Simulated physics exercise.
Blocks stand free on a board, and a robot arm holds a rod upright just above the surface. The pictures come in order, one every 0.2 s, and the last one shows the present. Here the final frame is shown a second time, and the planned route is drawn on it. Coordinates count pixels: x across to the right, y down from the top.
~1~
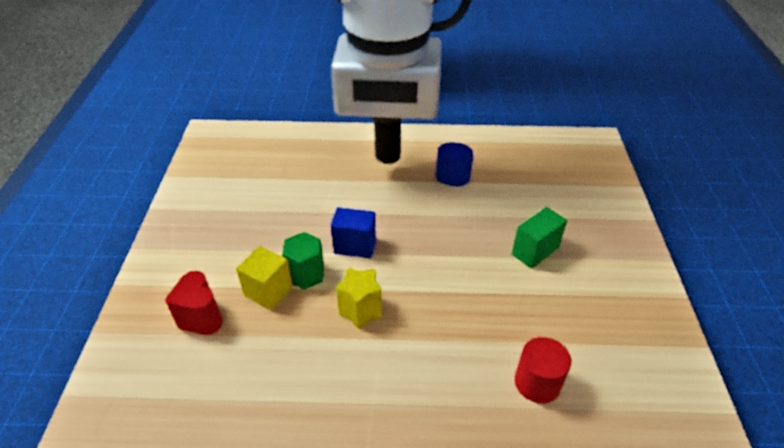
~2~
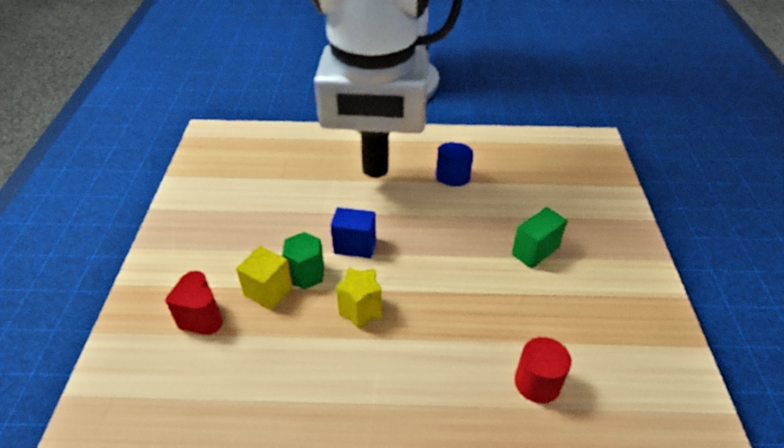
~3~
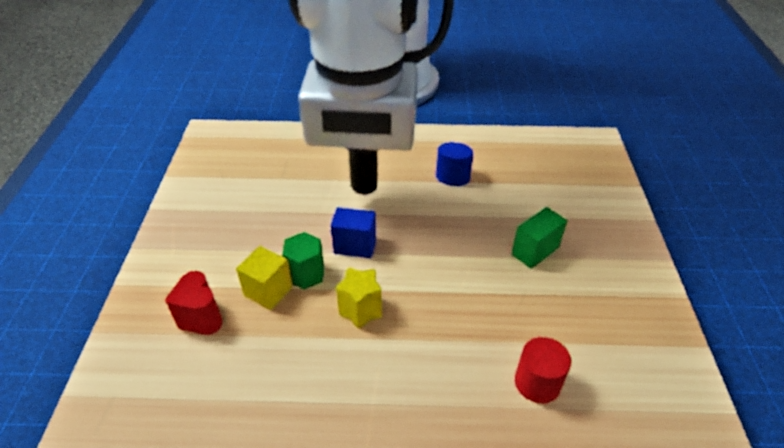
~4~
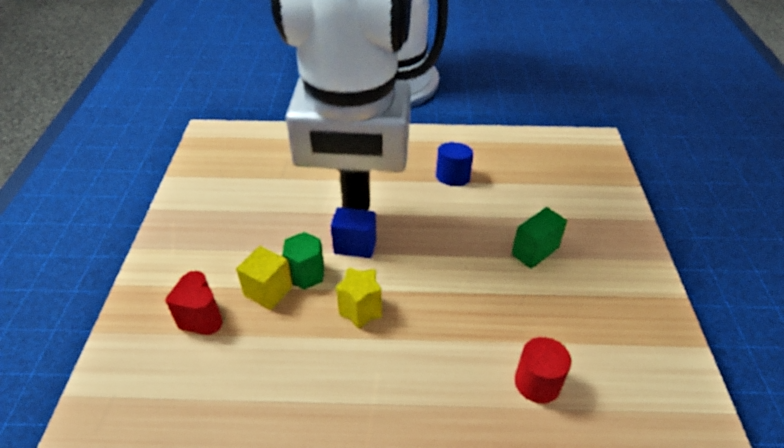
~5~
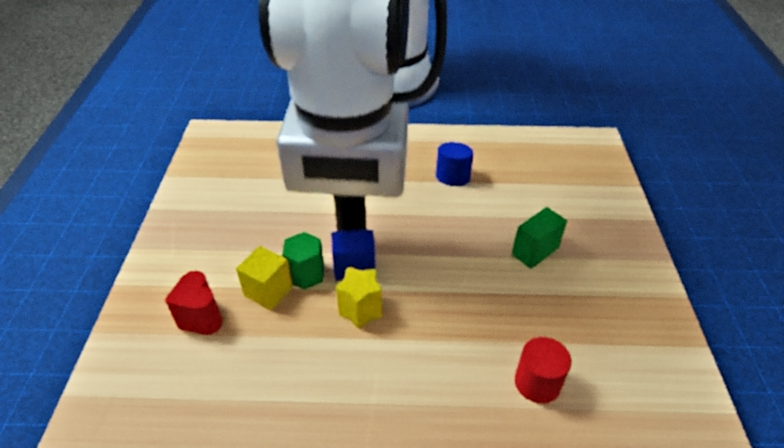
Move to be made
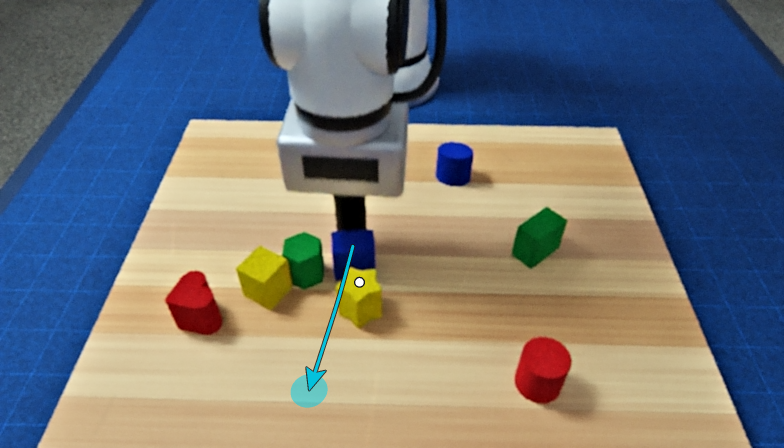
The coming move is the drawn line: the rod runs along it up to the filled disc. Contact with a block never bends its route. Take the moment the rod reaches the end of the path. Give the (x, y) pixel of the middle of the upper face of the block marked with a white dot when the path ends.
It will likely be found at (389, 349).
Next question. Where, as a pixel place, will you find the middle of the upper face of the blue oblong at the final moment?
The blue oblong ends near (348, 347).
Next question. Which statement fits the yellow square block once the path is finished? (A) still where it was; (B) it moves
A (still where it was)
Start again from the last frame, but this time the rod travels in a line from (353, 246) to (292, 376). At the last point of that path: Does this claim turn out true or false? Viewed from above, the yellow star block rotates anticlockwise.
True.
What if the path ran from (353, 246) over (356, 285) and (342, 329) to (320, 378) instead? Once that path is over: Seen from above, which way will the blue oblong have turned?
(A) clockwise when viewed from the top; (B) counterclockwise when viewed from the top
It's B.
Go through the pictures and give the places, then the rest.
The first frame shows rod tip (388, 157); block tops, yellow square block (262, 263); green six-sided block (302, 246); blue oblong (353, 218); yellow star block (360, 282).
The second frame shows rod (376, 171); blocks unchanged.
The third frame shows rod (364, 187); blocks unchanged.
The fourth frame shows rod (356, 207); blocks unchanged.
The fifth frame shows rod (352, 230); yellow square block (262, 263); green six-sided block (302, 246); blue oblong (353, 240); yellow star block (360, 282).
Path on the board, from (353, 246) directly to (309, 390); the dot is on the yellow star block.
What follows on the original path. One third of the way, rod (340, 272); blue oblong (346, 285), turned 20° anticlockwise; yellow star block (366, 310), turned 30° anticlockwise.
Two thirds of the way, rod (325, 321); blue oblong (346, 335), turned 60° anticlockwise; yellow star block (384, 345), turned 70° anticlockwise.
At the end, rod (306, 376); yellow square block in place; green six-sided block in place; blue oblong (348, 347), turned 75° anticlockwise; yellow star block (389, 349), turned 80° anticlockwise.
